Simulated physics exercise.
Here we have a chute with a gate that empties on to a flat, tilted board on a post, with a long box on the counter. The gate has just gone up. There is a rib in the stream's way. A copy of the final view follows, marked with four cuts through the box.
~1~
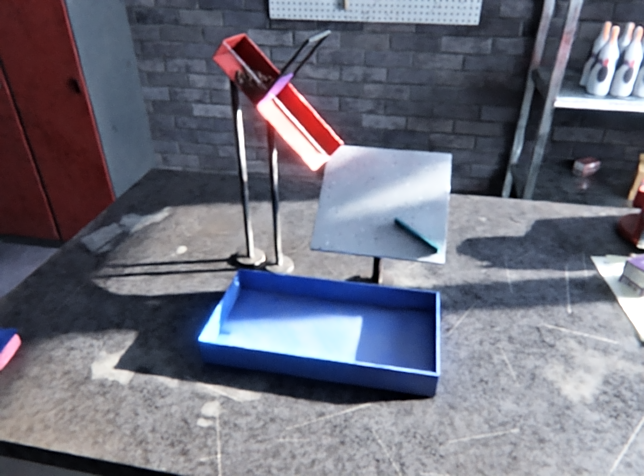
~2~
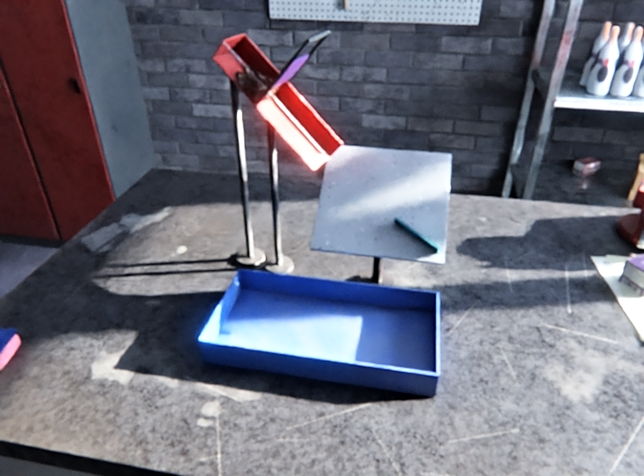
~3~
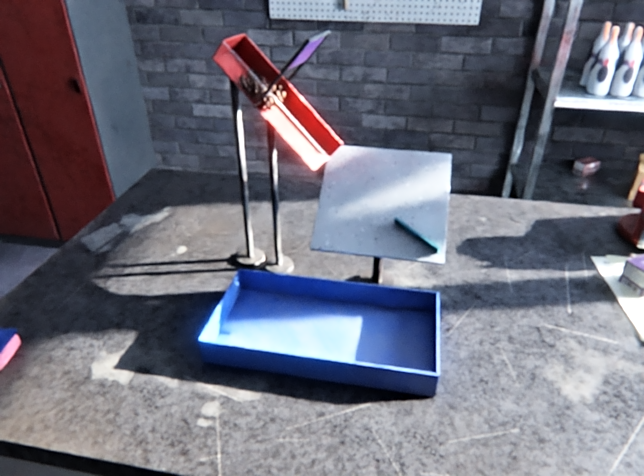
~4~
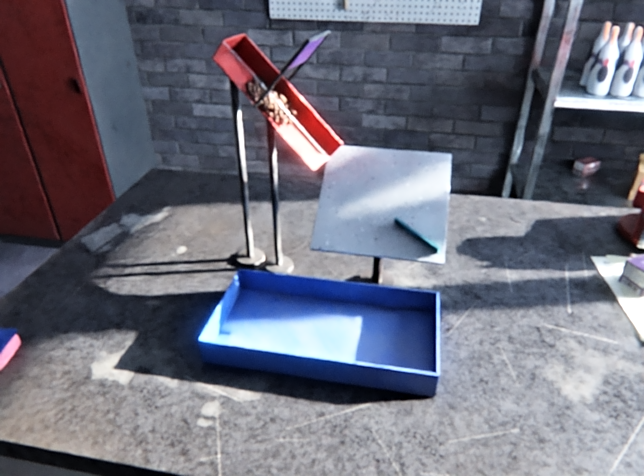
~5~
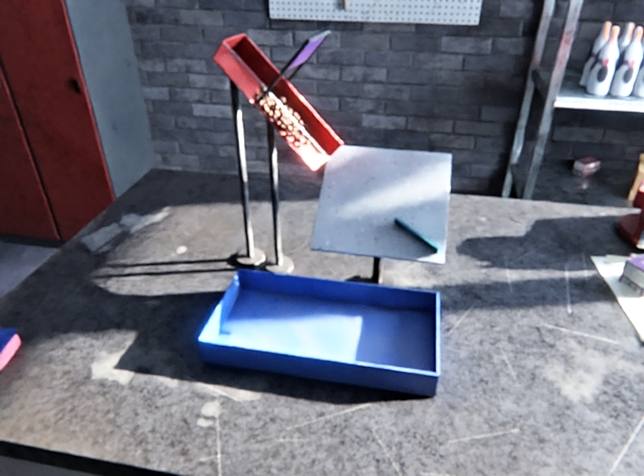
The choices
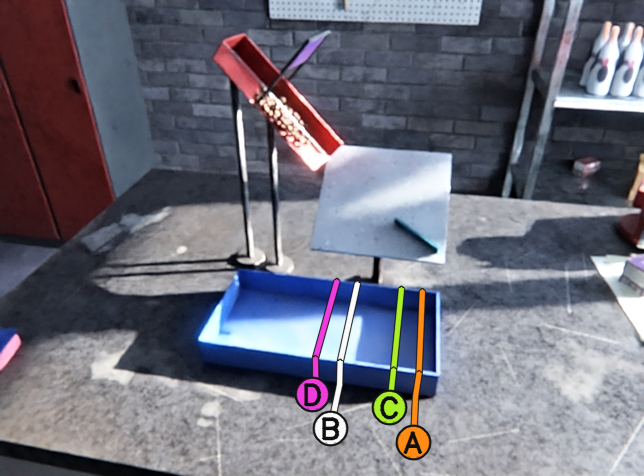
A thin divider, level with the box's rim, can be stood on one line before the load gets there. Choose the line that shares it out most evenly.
C.
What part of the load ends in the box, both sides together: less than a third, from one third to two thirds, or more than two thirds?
More than two thirds.
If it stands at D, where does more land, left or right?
Right.
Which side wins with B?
Right.
On the marked copy, line A crosses the front rim at (419, 372); line B crosses the front rim at (340, 360); line C crosses the front rim at (393, 368); line D crosses the front rim at (315, 357).
For line A, of what is caught, all but a few on the left of the divider, a small share on the right.
For line B, of what is caught, a small share on the left of the divider, all but a few on the right.
For line C, of what is caught, close to two thirds on the left of the divider, close to a third on the right.
For line D, of what is caught, only a few on the left of the divider, all but a few on the right.
